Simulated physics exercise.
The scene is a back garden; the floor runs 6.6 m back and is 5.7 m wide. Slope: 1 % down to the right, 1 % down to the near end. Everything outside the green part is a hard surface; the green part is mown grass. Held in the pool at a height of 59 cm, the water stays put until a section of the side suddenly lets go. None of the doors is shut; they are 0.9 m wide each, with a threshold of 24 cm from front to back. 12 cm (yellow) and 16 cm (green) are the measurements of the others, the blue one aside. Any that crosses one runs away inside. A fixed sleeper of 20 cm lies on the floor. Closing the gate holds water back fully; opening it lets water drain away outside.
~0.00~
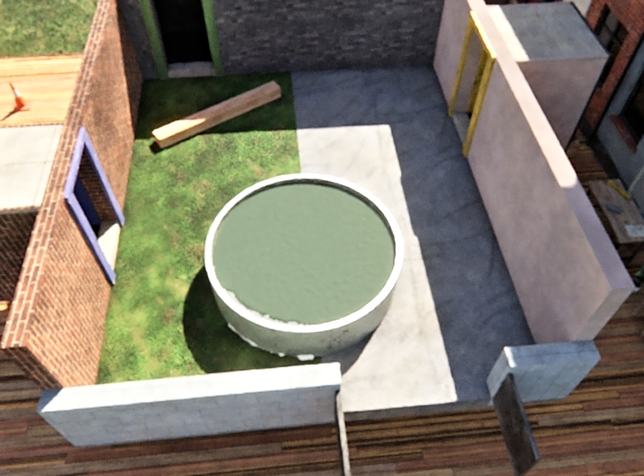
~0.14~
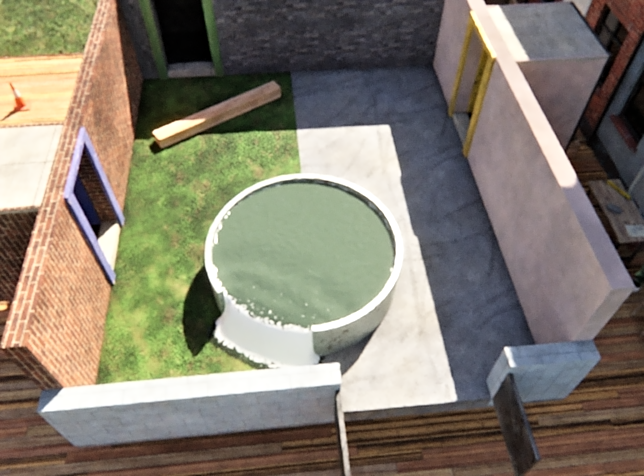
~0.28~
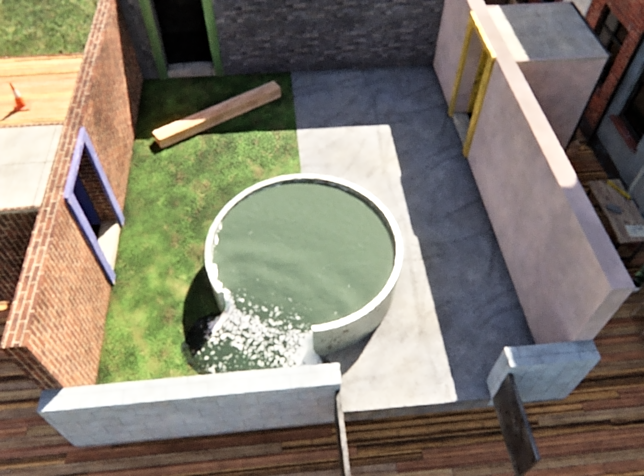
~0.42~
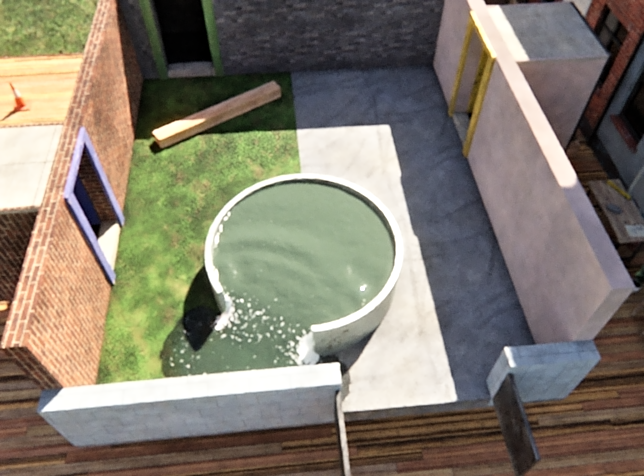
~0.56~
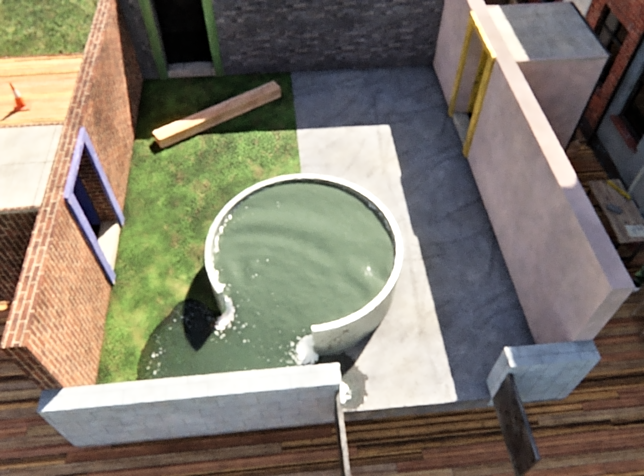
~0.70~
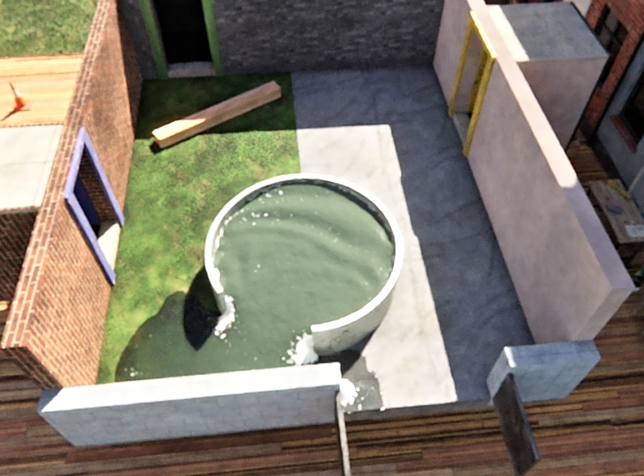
At the start, a round white-walled pool of green water stands full and still in a walled back garden. A section of its front wall gives way, and water pours out in a burst of white foam, then spreads across the grass toward the left and onto the pale paving at the front.
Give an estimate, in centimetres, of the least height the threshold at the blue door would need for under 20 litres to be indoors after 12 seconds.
Some 7.5 cm above the ground.
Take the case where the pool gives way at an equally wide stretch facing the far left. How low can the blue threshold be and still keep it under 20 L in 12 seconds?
The answer is some 14.5 cm.
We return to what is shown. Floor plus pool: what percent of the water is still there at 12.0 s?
Close to 90 per cent is still present.
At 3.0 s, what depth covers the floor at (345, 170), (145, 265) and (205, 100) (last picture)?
About 0, 13 and 0 cm.
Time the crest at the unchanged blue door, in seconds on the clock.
That happens close to 2.8 s on the clock.
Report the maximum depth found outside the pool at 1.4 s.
About 48 cm.
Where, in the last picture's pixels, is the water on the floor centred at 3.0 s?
My guess is close to (261, 299).
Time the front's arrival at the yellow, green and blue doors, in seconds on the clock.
Yellow: 4.5 s; green: 5.5 s; blue: 1.8 s.
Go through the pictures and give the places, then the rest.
In the first picture, the pool at (304, 248) is whole and still, 59 cm deep; the blue door at (95, 205) is dry.
In the second picture, the front is at (214, 334), 0.3 m from the gap at (263, 336); 0.3 m2 of floor is wet, 59 cm left at the back.
In the third picture, water pours out at (263, 338) and has run 0.7 m, to (194, 361); about 10 cm deep outside, 59 cm at the back.
In the fourth picture, water pours out at (264, 339) and has run 1.1 m, to a hidden place; about 10 cm deep outside, 59 cm at the back.
In the fifth picture, the front is at a hidden place, 1.5 m from the gap at (264, 338); 2.3 m2 of floor is wet, 58 cm left at the back.
In the sixth picture, water pours out at (263, 338) and has run 1.8 m, to a hidden place; about 8 cm deep outside, 53 cm at the back; 1.4 m in a straight line remain to the blue door at (95, 205).
After 1.4 s water covers 15 % of the floor, deepest (48 cm) near (92, 415); it has not reached the blue door.
After 3.0 s water covers 35 % of the floor, deepest (36 cm) near (107, 414); 13 cm at the blue door, 0 litres in over its 15 cm threshold.
After 12.0 s water covers 95 % of the floor, deepest (11 cm) near (507, 364); 7 cm at the blue door, 0 litres in over its 15 cm threshold.
At the blue door as built, the water arrived by 1.8 s and peaked near 13 cm at 2.8 s.
Run again over the same 12 s with other heights there, 37 litres in over 6.5 cm, 9 litres over 9 cm. The limit of 20 litres is kept from about 7.5 cm up.
